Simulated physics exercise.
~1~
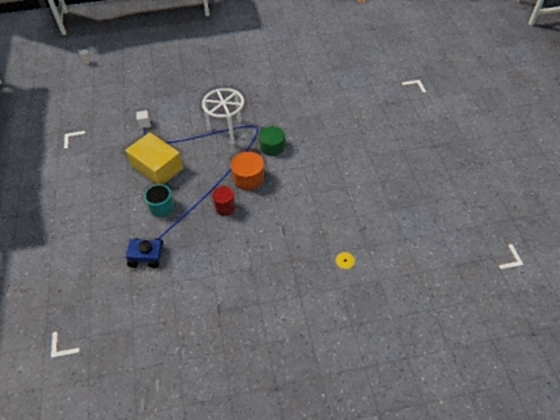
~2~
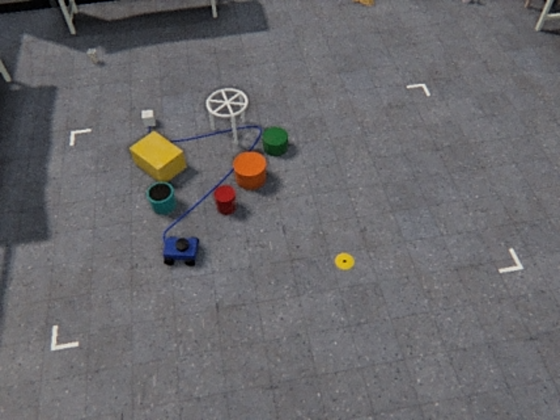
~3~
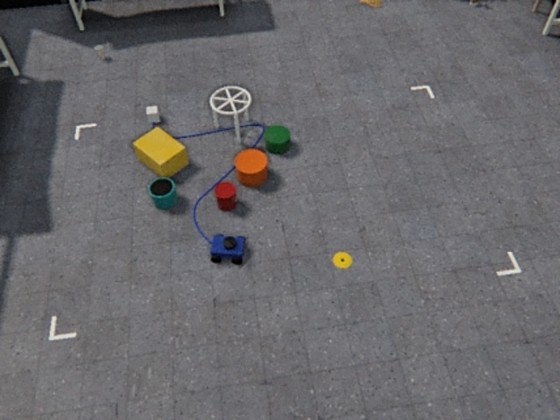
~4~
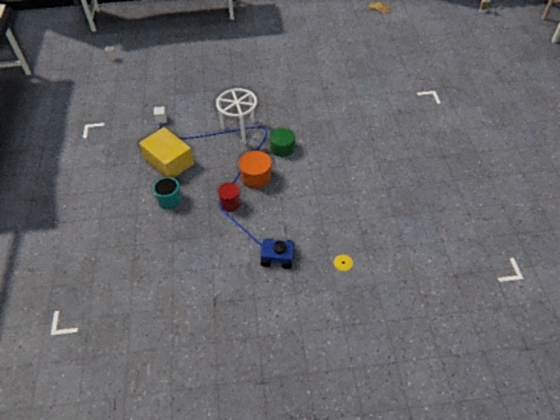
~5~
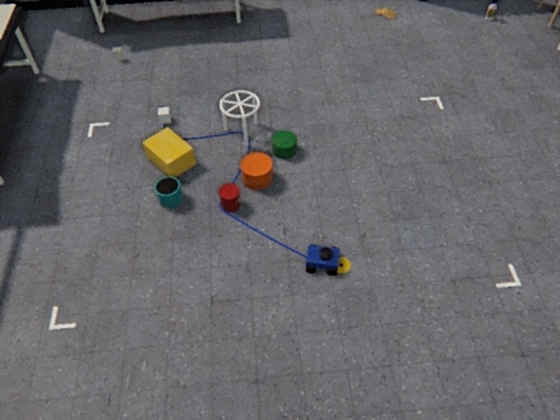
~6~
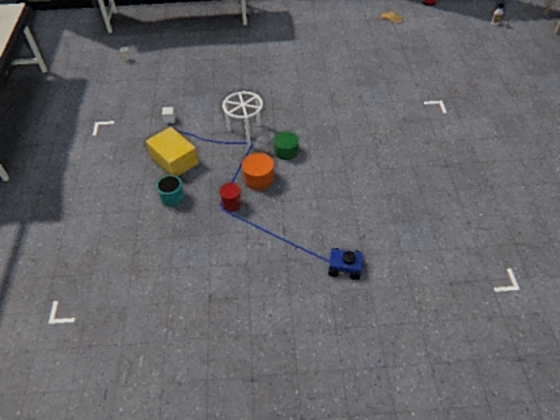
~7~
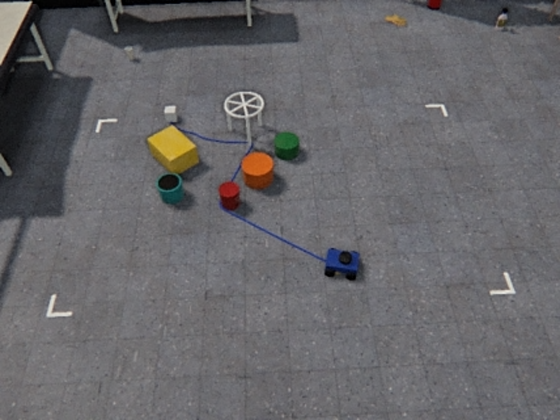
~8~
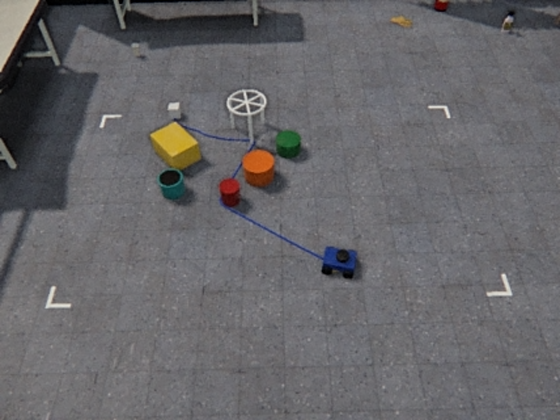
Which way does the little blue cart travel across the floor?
The cart travels to the right, drawing the blue cord along behind it.
A blue cart trailing a cord rolls right past tubs and stops over a yellow mark.
